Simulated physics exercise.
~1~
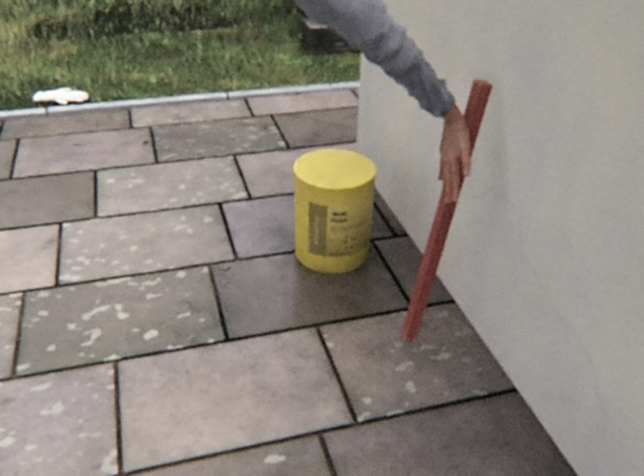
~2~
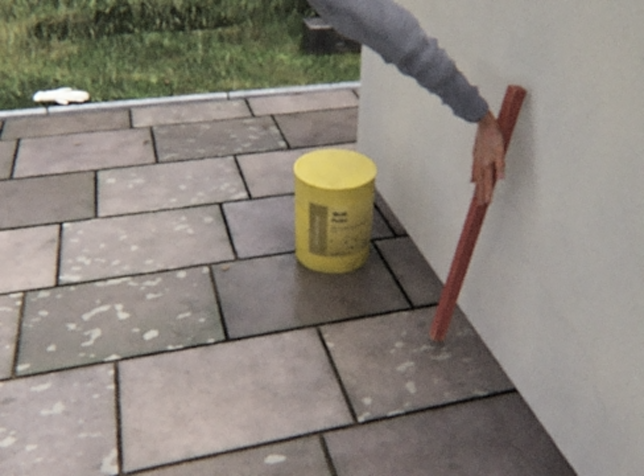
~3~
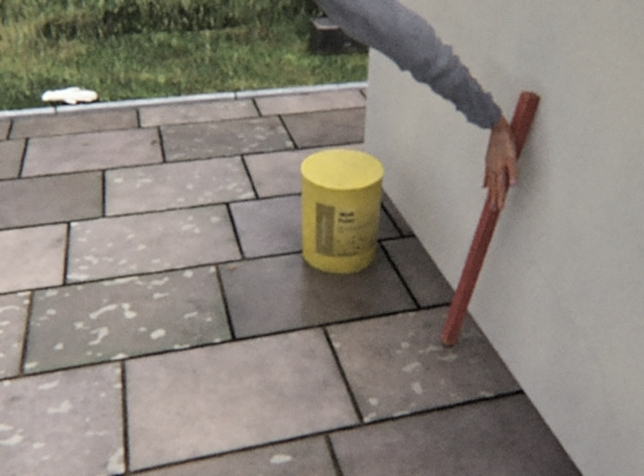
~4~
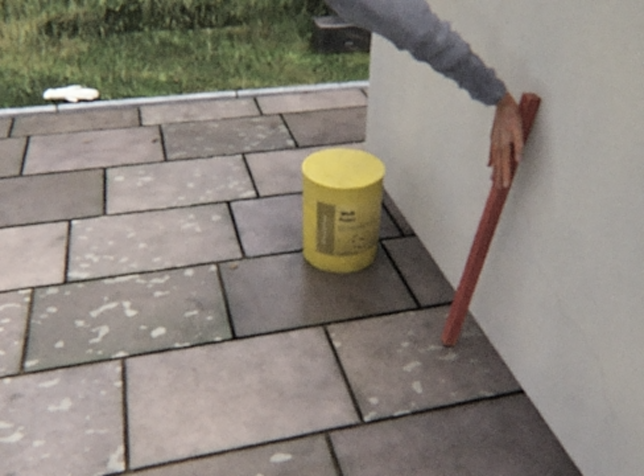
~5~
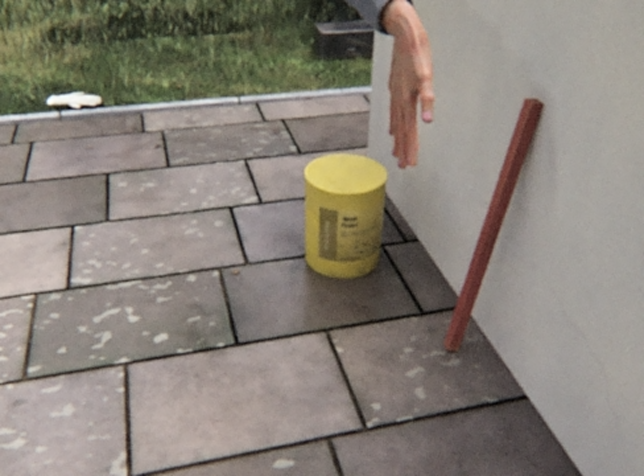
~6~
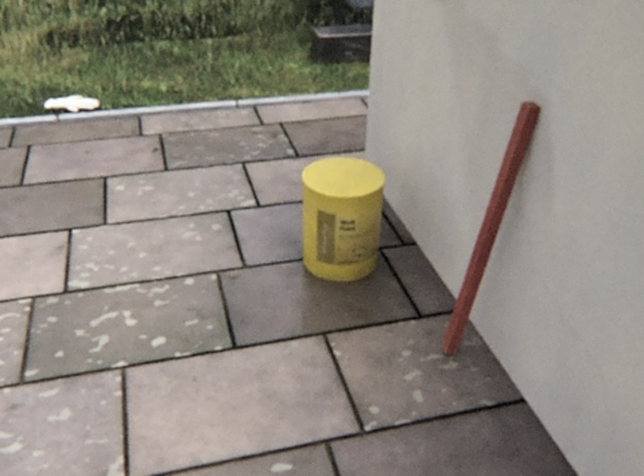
Red pole being leant against a pale wall by a hand, then released and staying propped beside a yellow pail.
